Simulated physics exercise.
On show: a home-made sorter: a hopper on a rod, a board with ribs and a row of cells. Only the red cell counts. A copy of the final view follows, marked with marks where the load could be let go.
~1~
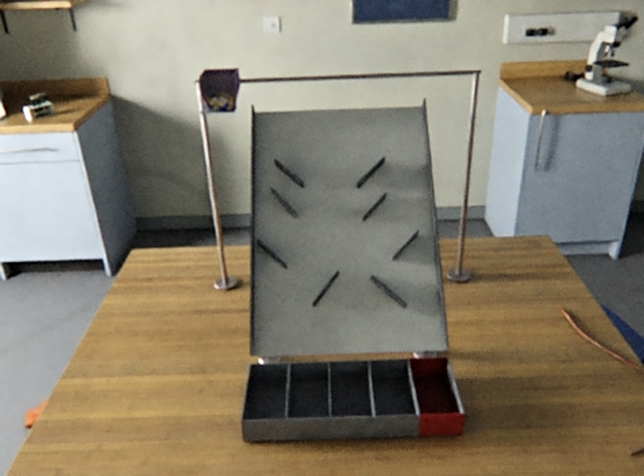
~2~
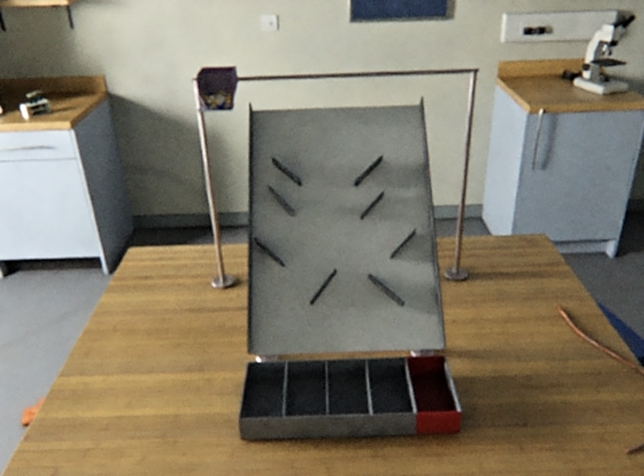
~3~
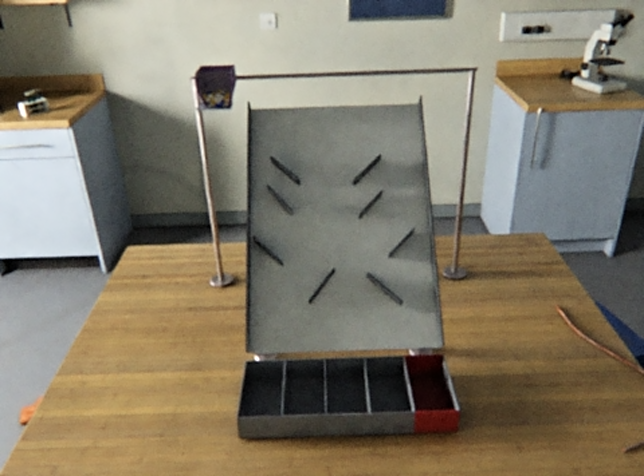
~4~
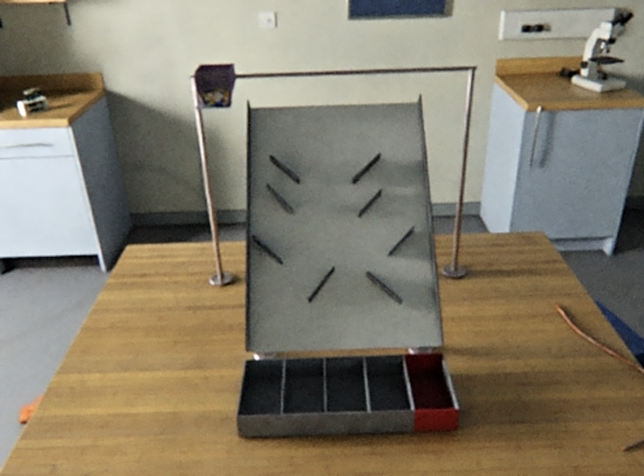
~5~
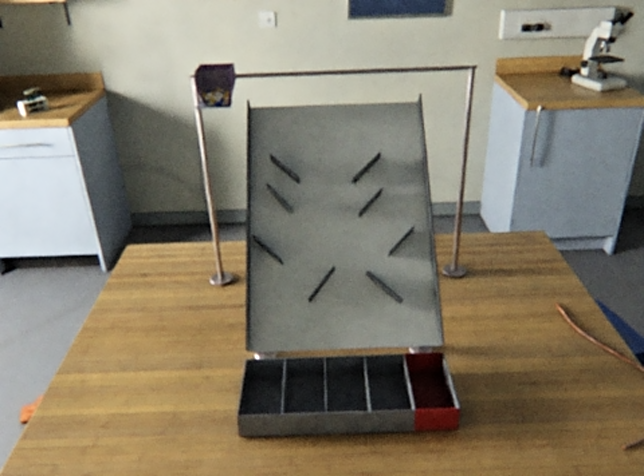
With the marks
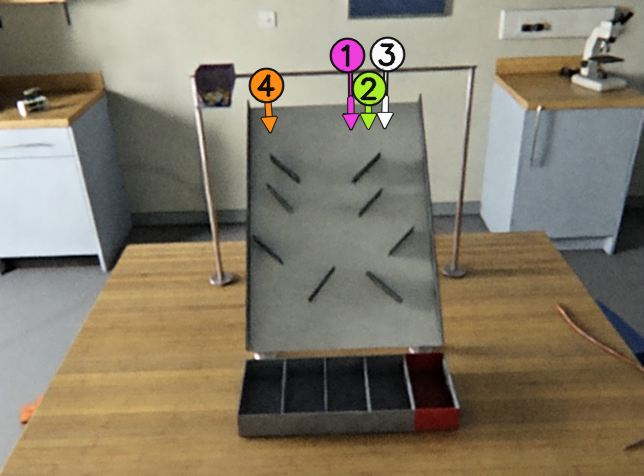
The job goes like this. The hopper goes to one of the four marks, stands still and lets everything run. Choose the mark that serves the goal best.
3.
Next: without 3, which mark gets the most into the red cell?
It is 2.
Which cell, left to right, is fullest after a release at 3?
It is the fifth one.
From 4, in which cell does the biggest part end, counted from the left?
It is the second one.
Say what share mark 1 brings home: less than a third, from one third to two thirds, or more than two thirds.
Mark 1 gives less than a third.
On the marked copy, mark 1 meets the board at (350, 123); mark 2 meets the board at (368, 123); mark 3 meets the board at (384, 122); mark 4 meets the board at (269, 126).
With 1, none in the red cell, nearly all in other cells, a stray few outside the box.
With 2, about a quarter in the red cell, most in other cells.
With 3, about half in the red cell, about half in other cells, a stray few held on the board.
With 4, none in the red cell, most in other cells, a small part held on the board.
